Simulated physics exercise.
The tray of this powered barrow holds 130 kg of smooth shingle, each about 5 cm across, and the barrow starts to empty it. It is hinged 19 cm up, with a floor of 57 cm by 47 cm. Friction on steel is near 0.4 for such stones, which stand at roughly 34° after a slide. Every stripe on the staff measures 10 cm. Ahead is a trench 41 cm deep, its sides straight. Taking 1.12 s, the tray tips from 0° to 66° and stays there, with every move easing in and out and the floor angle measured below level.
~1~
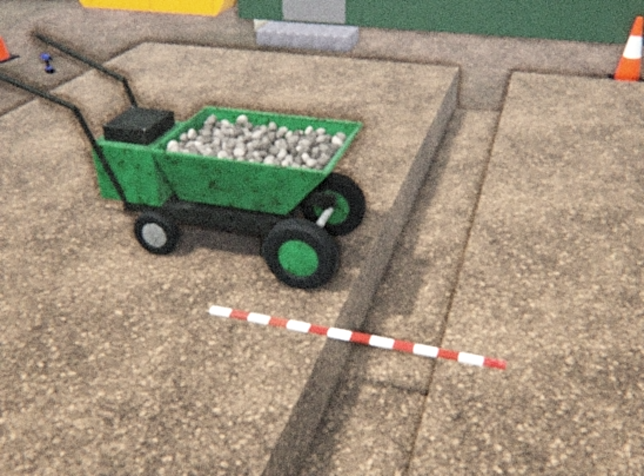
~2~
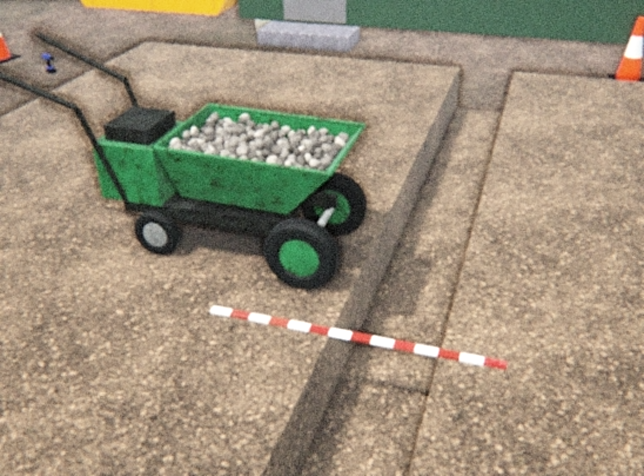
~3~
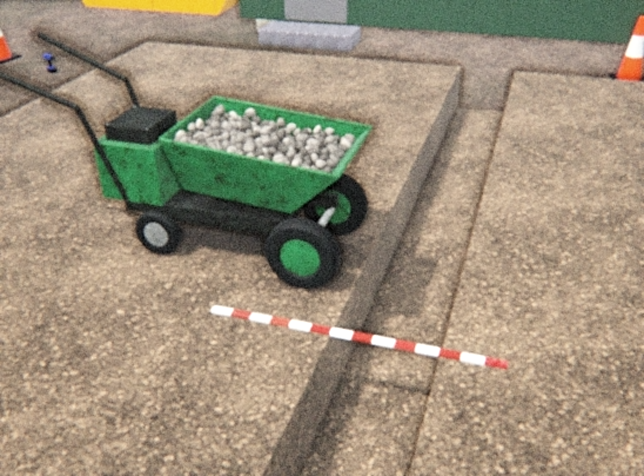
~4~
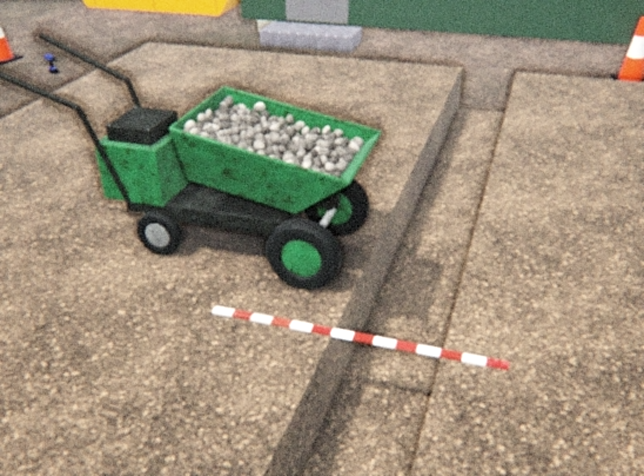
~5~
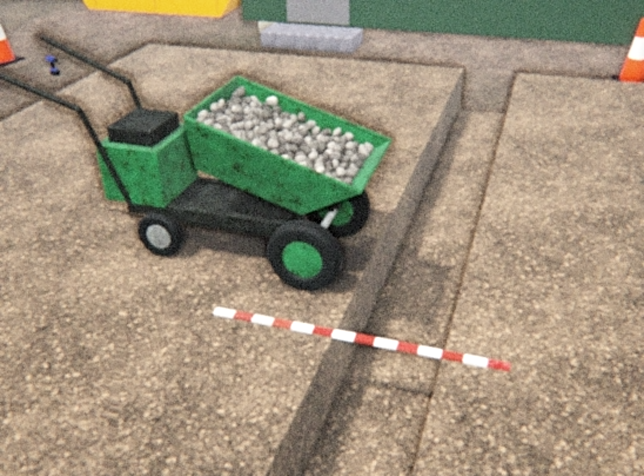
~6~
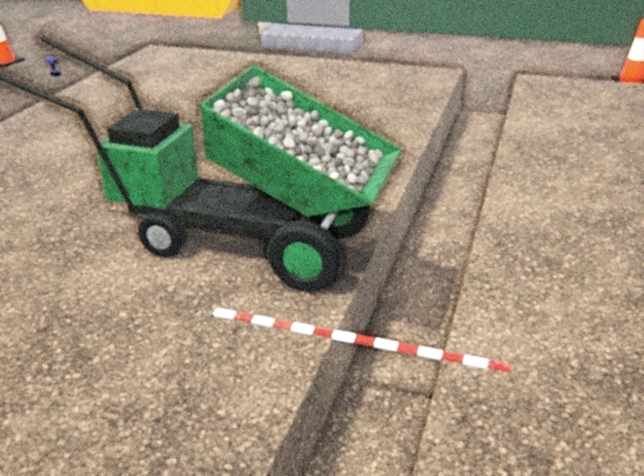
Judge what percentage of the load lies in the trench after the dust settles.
About 58 %.
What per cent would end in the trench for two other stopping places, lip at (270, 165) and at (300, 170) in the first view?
100 %, then 90 %.
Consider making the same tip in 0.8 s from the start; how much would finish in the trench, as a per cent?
It'd be some 50 per cent.
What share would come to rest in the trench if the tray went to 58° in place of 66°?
Expect roughly 65 per cent.
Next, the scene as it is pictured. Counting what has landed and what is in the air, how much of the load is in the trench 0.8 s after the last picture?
By that moment, roughly 25 per cent of the load.
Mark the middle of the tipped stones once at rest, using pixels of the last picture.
Near (451, 330).
Then, 0.4 s after the last picture the floor is at 56°, 100 % in the tray; the foremost stones are at (411, 213).
Then, 0.8 s after the last picture the floor is at 66°, 57 % in the tray, 27 % in the trench, 16 % past the trench; the foremost stones are at (503, 287).
Then, 1.1 s after the last picture the floor is at 66°, 20 % in the tray, 39 % in the trench, 41 % past the trench; the foremost stones are at (635, 295).
Then, 3.0 s after the last picture the floor is at 66°, 0 % in the tray, 58 % in the trench, 42 % past the trench; the foremost stones are past the picture's edge.
